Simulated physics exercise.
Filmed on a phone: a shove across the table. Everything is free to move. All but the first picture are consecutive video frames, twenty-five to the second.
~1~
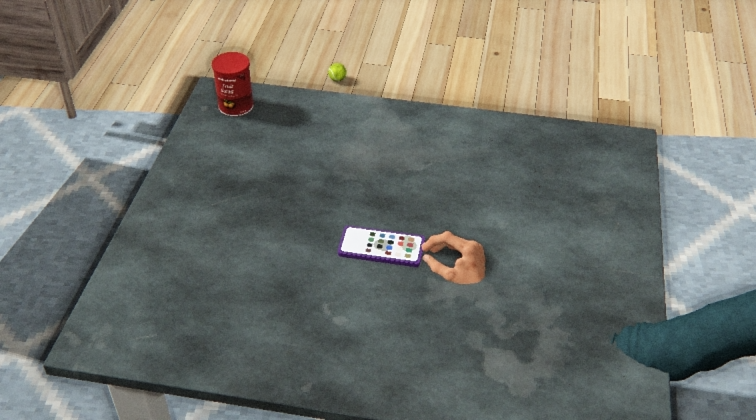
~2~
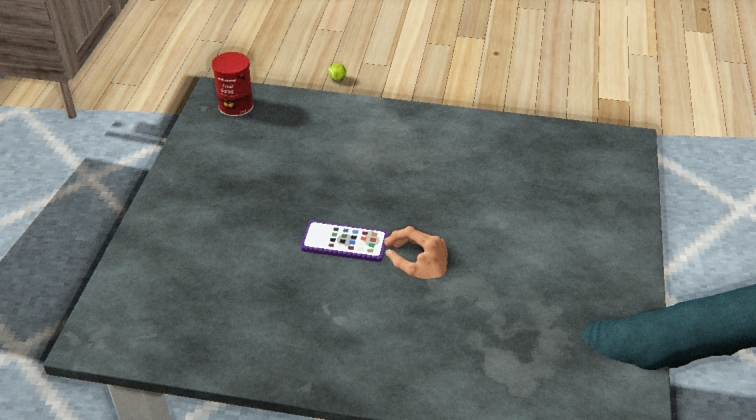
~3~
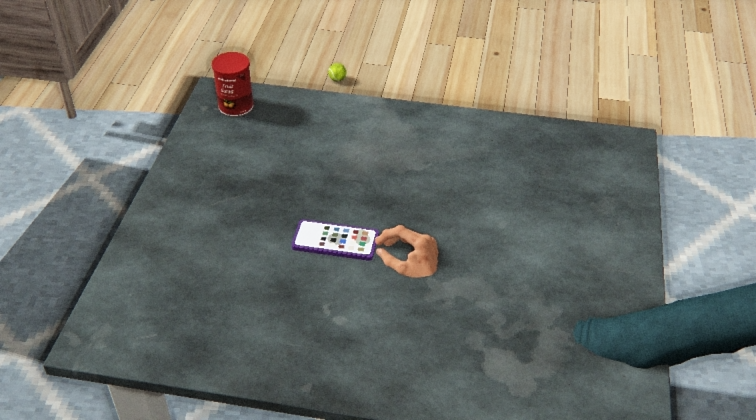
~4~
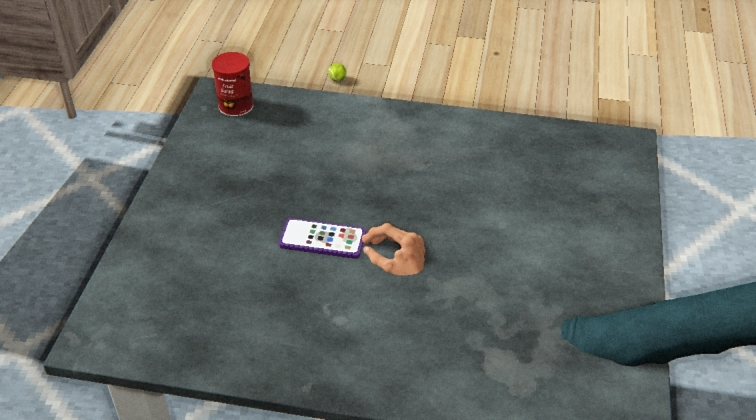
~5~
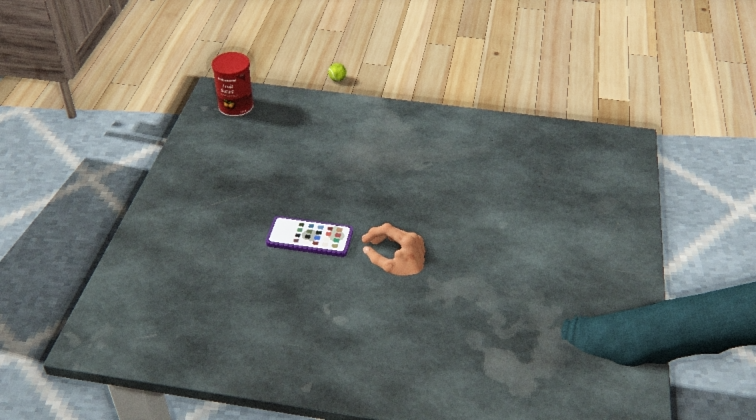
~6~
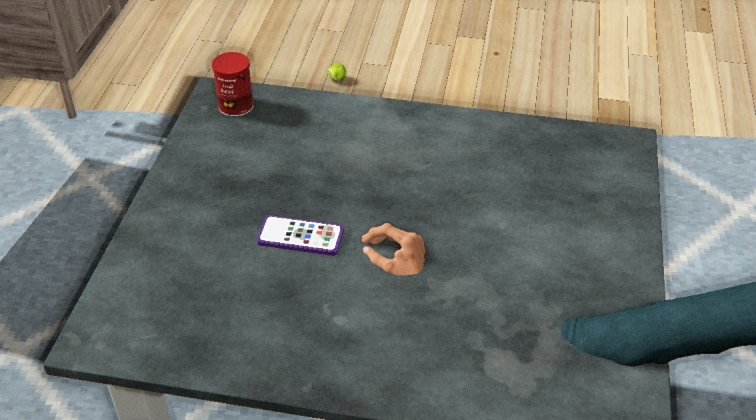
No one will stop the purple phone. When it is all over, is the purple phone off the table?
The purple phone remains on top.
Then, 0.10 s on from there, purple phone shifted a little near (293, 234).
Then, 0.30 s on from there, purple phone resting near (293, 234).
In the end, moved from the start, purple phone. At the end, from the last picture's camera, purple phone near (293, 234).
